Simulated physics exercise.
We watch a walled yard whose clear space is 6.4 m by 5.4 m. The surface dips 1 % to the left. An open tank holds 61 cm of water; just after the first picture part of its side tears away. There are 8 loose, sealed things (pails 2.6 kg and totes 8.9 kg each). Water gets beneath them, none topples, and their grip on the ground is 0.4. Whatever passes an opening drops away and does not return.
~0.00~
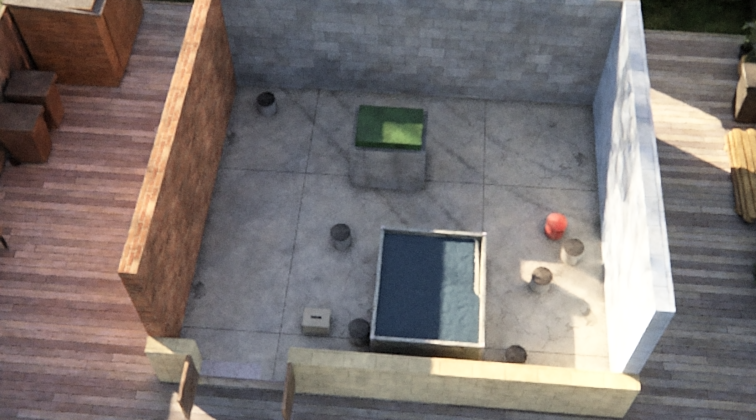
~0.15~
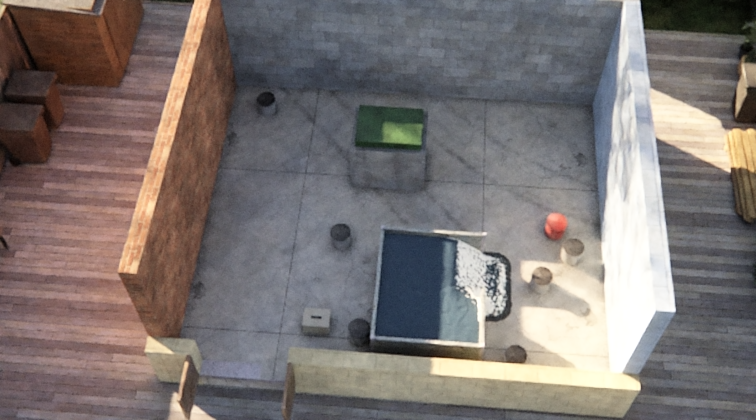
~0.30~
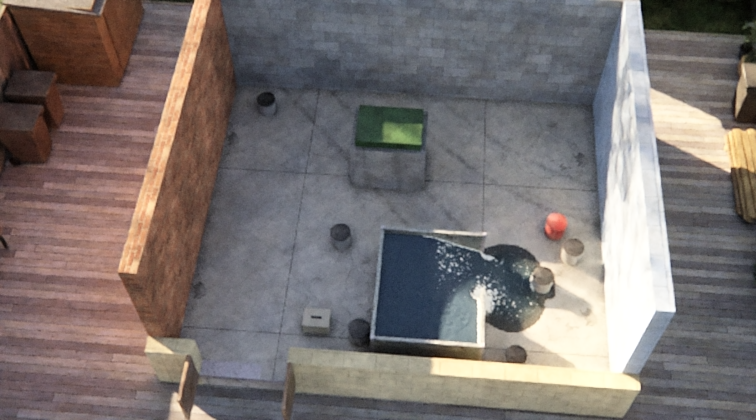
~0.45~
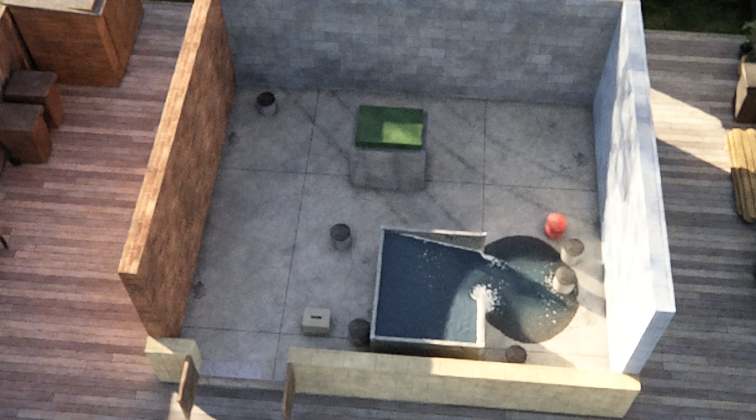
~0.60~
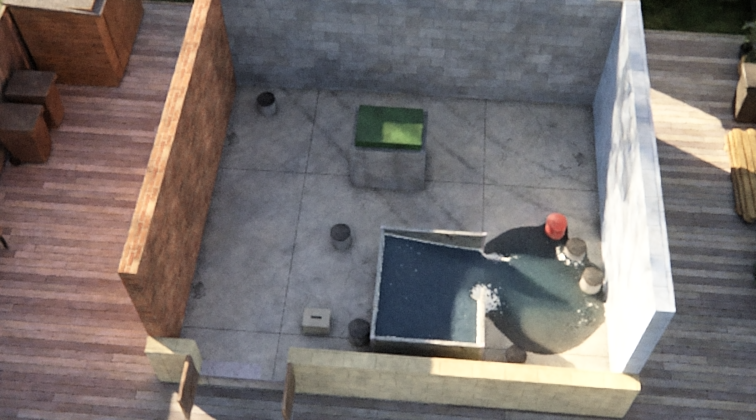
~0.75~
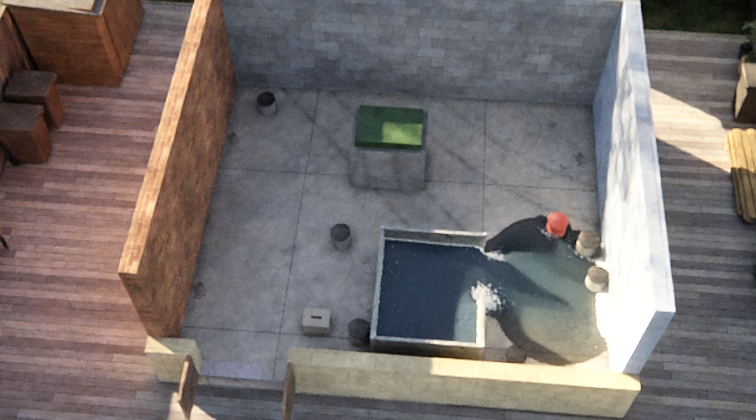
In a walled yard seen from above, an open tank of dark water stands among scattered small containers. Water bursts from its right side and spreads across the floor in a widening pool, pushing a couple of pale containers toward the right wall, while the red pail barely shifts.
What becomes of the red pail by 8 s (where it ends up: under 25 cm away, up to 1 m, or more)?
Red pail travels far.
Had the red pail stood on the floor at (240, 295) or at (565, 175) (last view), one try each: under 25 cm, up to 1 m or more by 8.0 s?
In that order: It holds its place; it travels far.
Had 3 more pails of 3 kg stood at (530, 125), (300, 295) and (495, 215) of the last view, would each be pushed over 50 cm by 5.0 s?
In that order: More, under, less.
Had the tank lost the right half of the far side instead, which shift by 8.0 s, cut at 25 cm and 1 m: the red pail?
Then the red pail ends far away.
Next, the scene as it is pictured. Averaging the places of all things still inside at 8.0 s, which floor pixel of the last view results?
Around (328, 223).
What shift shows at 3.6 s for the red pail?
Roughly 250 cm by then.
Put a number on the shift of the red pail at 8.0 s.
Roughly 500 cm.
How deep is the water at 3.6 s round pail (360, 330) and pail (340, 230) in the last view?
About 0 and 0 cm.
After 1.6 s the red pail is near (590, 153), 1.5 m from its start, afloat; 0 of 8 are out; 3 afloat.
After 3.6 s the red pail is near (520, 101), 2.5 m from its start, afloat; 0 of 8 are out; 3 afloat.
After 5.6 s the red pail is near (340, 113), 4.2 m from its start, afloat; 0 of 8 are out; 3 afloat.
After 8.0 s the red pail is near (257, 136), 5.2 m from its start, afloat; 0 of 8 are out; 5 afloat.
